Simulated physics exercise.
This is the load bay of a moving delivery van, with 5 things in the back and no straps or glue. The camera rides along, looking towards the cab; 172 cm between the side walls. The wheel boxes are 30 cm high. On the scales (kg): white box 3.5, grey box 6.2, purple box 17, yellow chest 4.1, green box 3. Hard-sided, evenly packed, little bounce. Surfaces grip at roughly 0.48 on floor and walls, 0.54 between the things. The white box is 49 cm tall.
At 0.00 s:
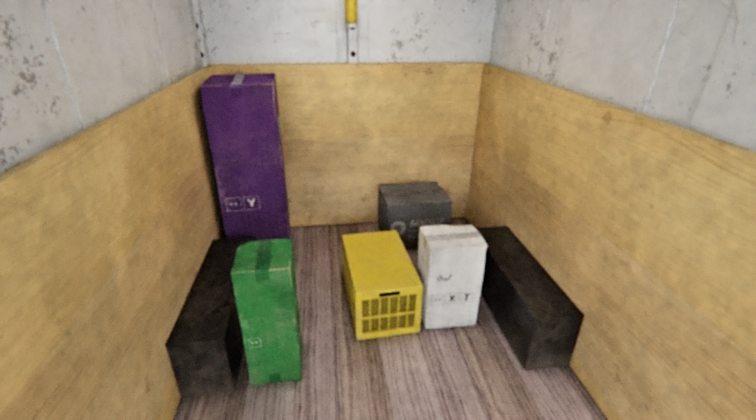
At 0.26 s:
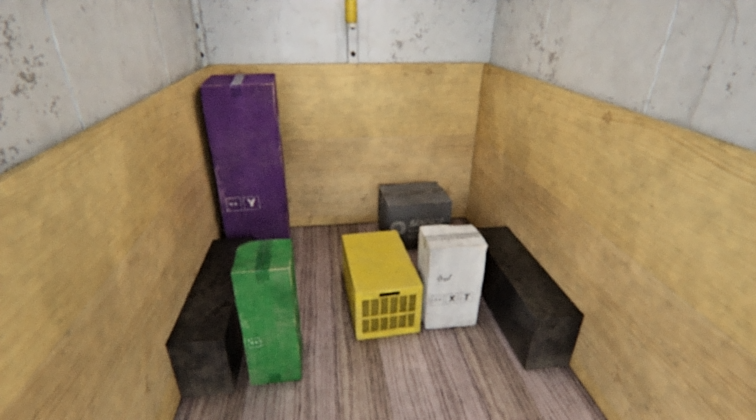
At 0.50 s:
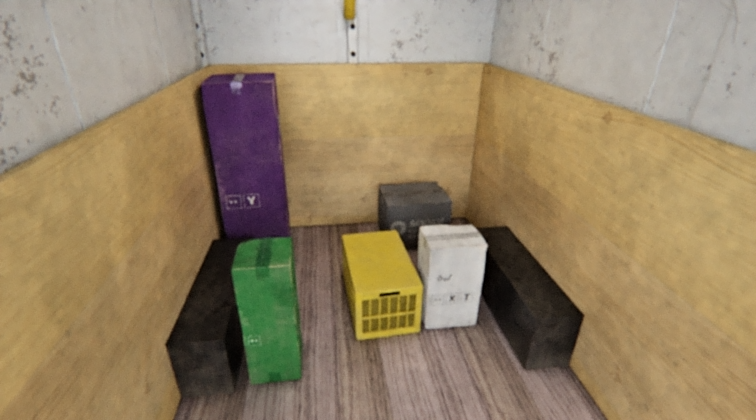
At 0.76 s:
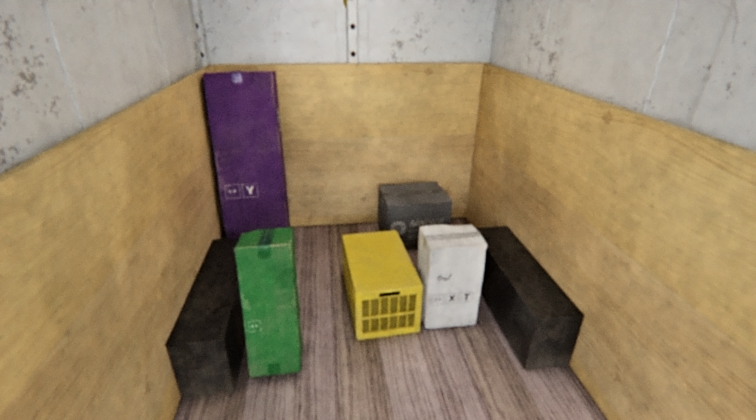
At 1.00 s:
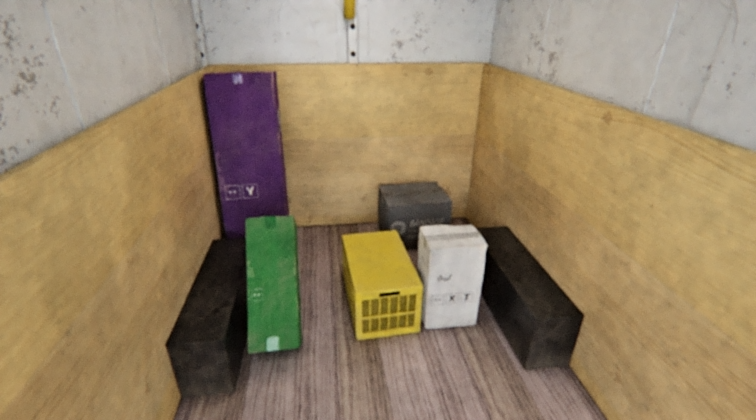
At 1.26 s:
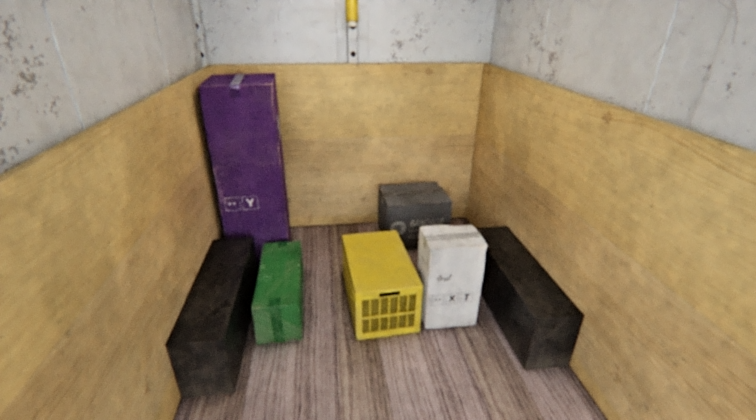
In the load bay of a van, the tall purple box tilts slightly and settles back upright, while the green box beside it tips away towards the far wall and lies down; the yellow, white and grey items stay still.
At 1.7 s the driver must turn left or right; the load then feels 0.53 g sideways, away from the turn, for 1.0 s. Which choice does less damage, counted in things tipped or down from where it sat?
Fewer things are lost with the right turn.
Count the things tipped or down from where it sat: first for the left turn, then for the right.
Turning left 2, turning right 1.
Turning left. At 2.26 s, load feels 0.53 g right; white box moved 3 cm near (454, 276); grey box moved 3 cm near (417, 215); green box on its side.
After 2.56 s, load feels 0.30 g right; grey box moved 10 cm near (428, 214); white box moved 10 cm near (467, 275); green box on its side.
After 2.86 s, steady run; grey box moved 18 cm near (437, 212); white box moved 11 cm near (469, 275); purple box on its side.
In the end (4.4 s), toppled in the back, purple box and green box; not toppled but over 15 cm from the start, grey box; the other 2 under 15 cm from the start. In the last view, white box near (469, 275), grey box near (438, 212).
Turning right instead, green box tipped over or down from where it sat, 1 of 5 in all.
